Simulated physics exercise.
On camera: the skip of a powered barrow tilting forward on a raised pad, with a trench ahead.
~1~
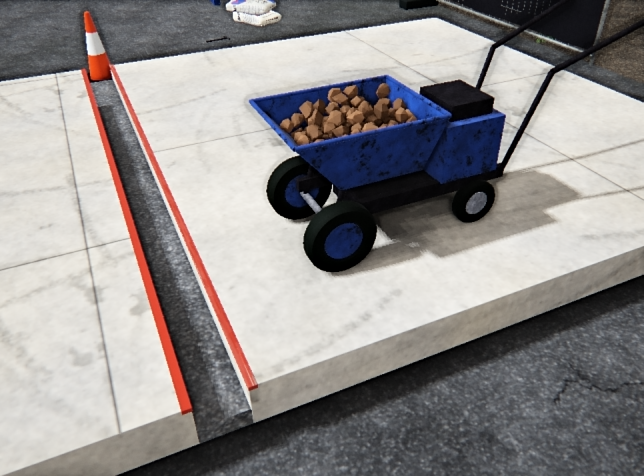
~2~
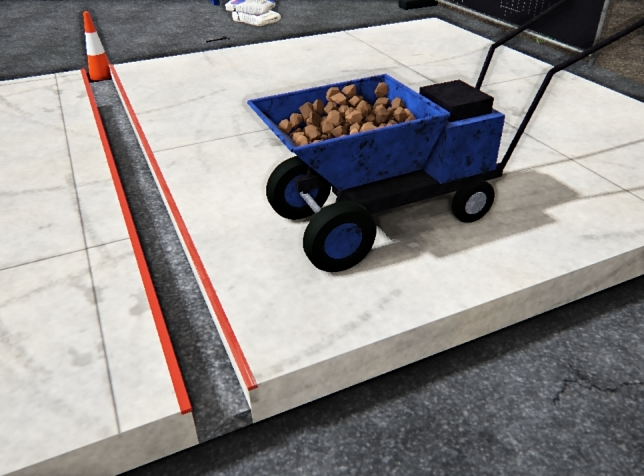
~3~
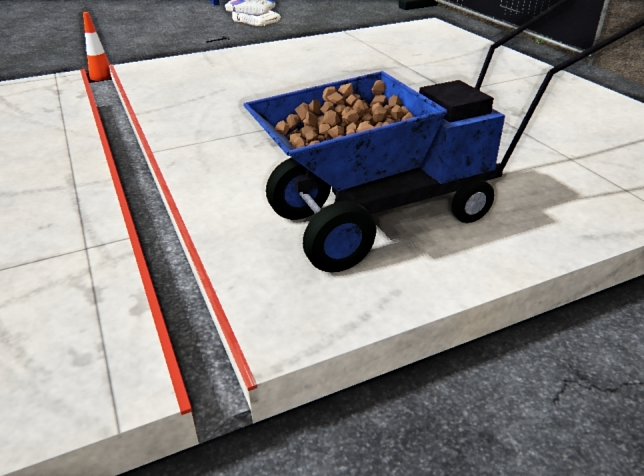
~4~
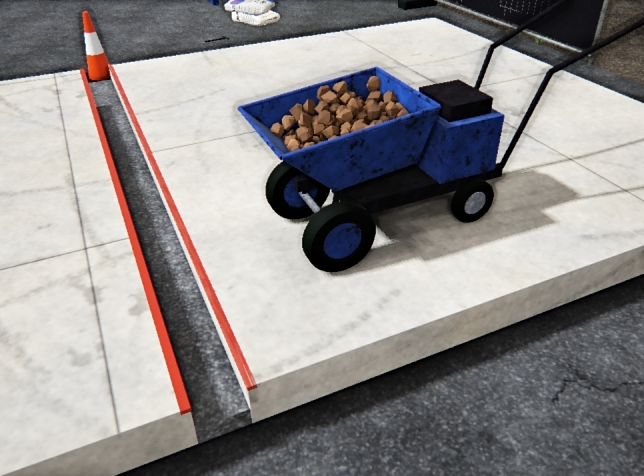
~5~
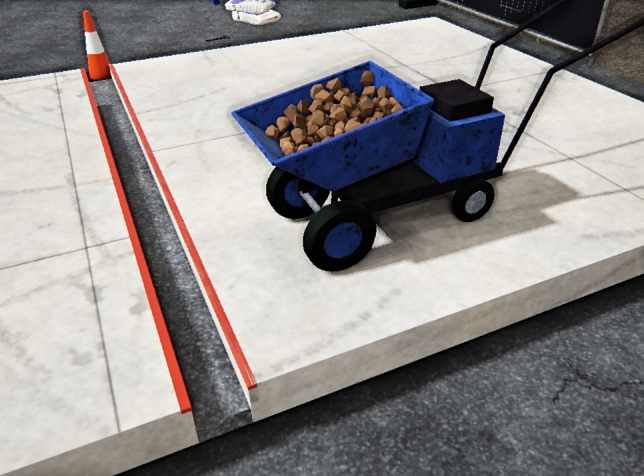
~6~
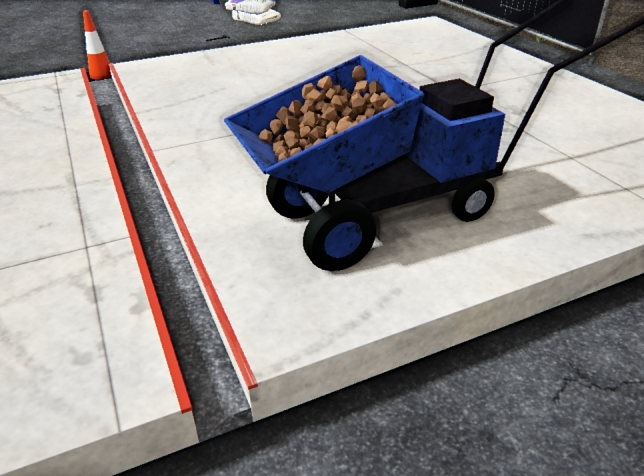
Blue skip of a powered barrow, loaded with brown clods, sitting level, then slowly tilting forward while the wheels stay still.
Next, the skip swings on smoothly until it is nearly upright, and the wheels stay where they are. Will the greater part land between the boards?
In the trench: More than half.
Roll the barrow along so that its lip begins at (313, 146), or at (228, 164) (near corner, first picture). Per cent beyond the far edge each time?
Near 0 % and 60 %.
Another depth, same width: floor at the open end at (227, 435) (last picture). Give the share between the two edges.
Some 70 per cent.
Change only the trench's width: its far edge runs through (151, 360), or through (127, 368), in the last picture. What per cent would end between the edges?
In turn 70 and 70 in a hundred.
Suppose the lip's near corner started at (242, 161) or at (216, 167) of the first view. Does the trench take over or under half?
In turn: Below a half; the smaller part.
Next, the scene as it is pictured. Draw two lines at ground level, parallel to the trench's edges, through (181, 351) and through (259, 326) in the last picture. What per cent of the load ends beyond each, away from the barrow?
First some 10, then 70 per cent.
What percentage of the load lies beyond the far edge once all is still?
About 5 per cent.
Just after the last frame, skip tipped steeply; every one in the skip.
A moment on, skip tipped right over; roughly two thirds in the skip; just a few short of the trench; roughly a quarter in or heaped over the trench; just a few beyond it; just a few falling.
Further on, skip tipped right over; roughly a third in the skip; just a few short of the trench; roughly two thirds in or heaped over the trench; about a tenth beyond it.
When it is over, skip tipped right over; roughly a third in the skip; just a few short of the trench; roughly two thirds in or heaped over the trench; about a tenth beyond it.
